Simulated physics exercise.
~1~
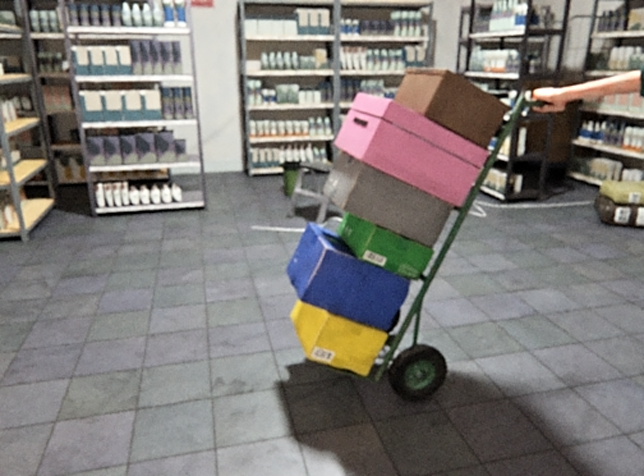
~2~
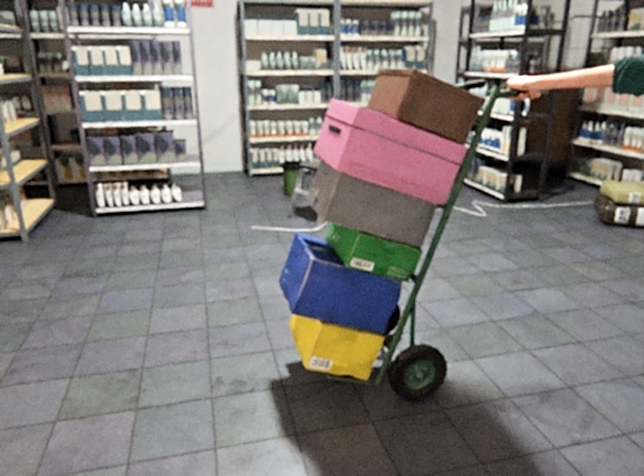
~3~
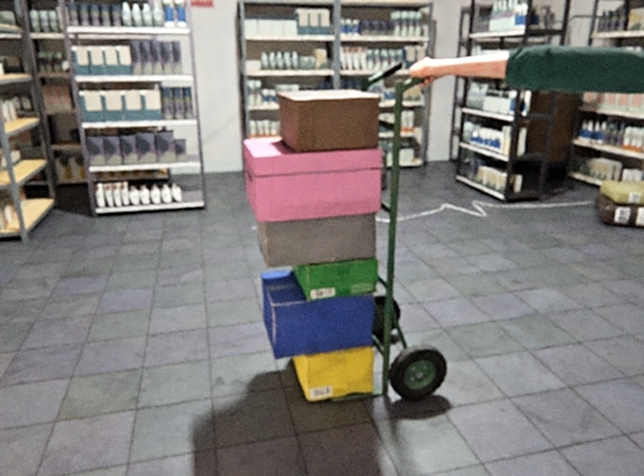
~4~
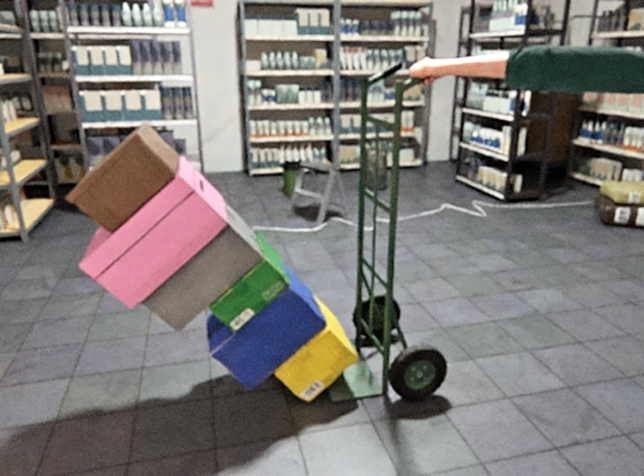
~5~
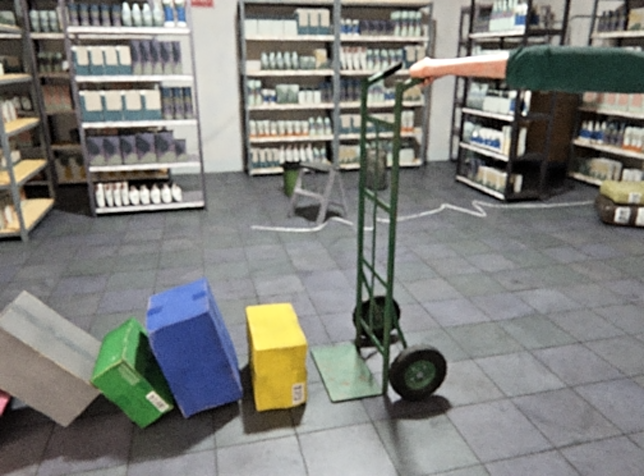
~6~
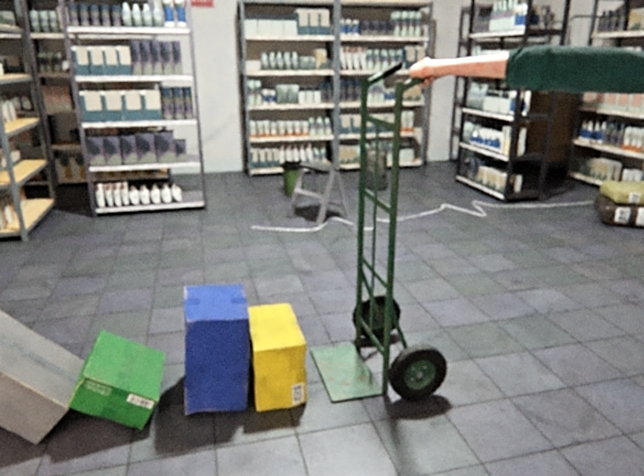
At first, a green hand truck leans back toward the right in a storeroom lined with shelves, held by an outstretched arm and loaded with brown, pink, grey, green, blue and yellow boxes. The arm swings the truck upright, and the stack comes up with it. Once the truck stands straight and stops, the boxes keep tipping to the left as one leaning column. They topple off onto the tiled floor, the brown and pink ones falling out of view. Finally, the grey, green, blue and yellow boxes lie in a row left of the empty, upright truck, still held.
